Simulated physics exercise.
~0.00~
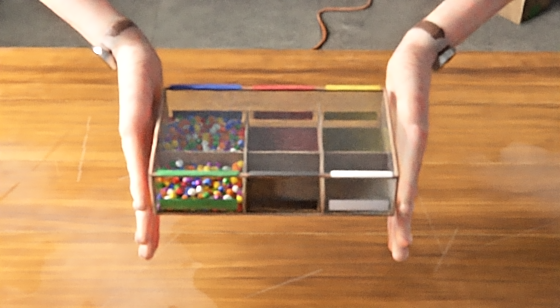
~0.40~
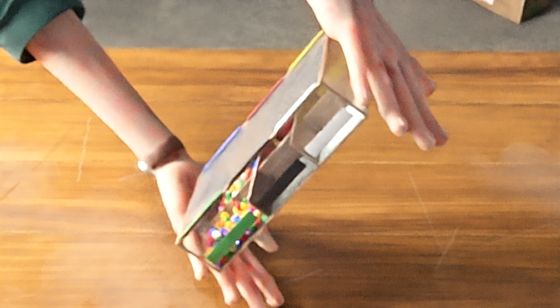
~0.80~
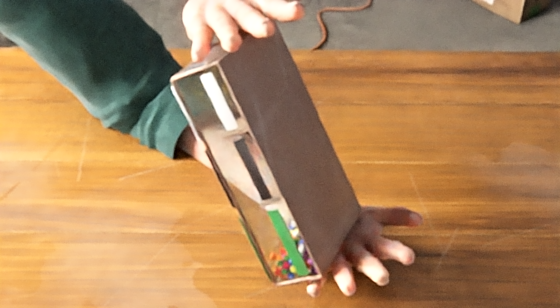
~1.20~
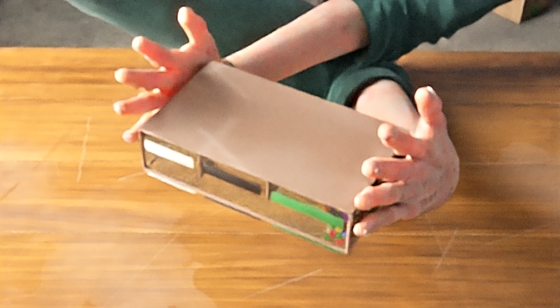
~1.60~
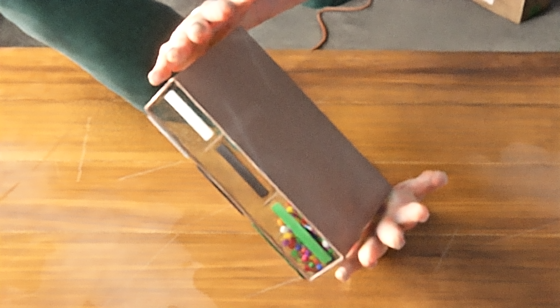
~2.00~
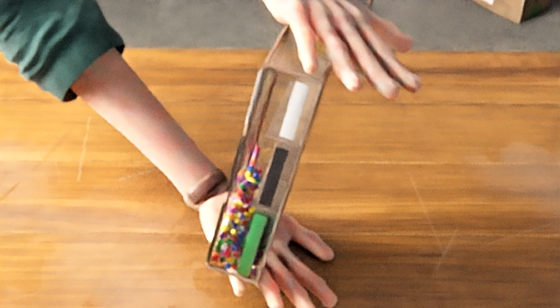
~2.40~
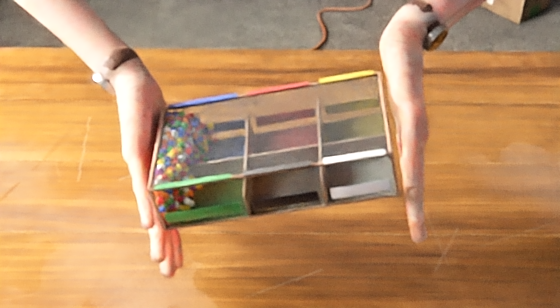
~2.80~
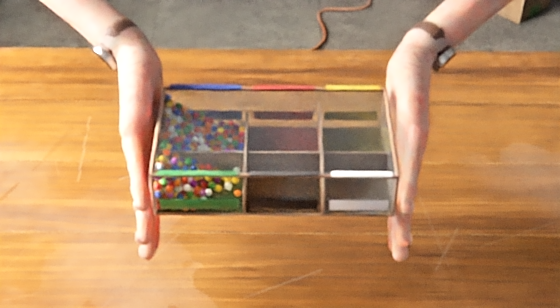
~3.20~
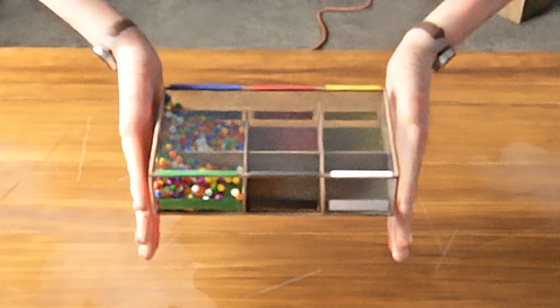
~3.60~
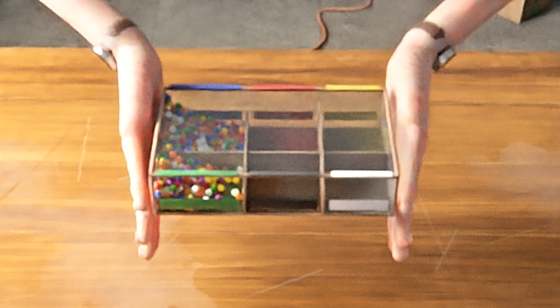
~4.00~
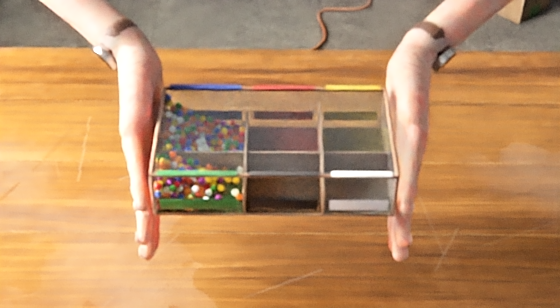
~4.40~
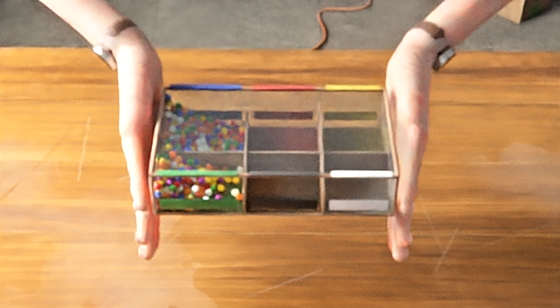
In this clip, two hands hold a clear-lidded, divided box of colourful beads above a wooden table, turn it clockwise until it is upside down, then rotate it back level, where it stays still with the beads in the left-hand compartments by the green and blue markings.
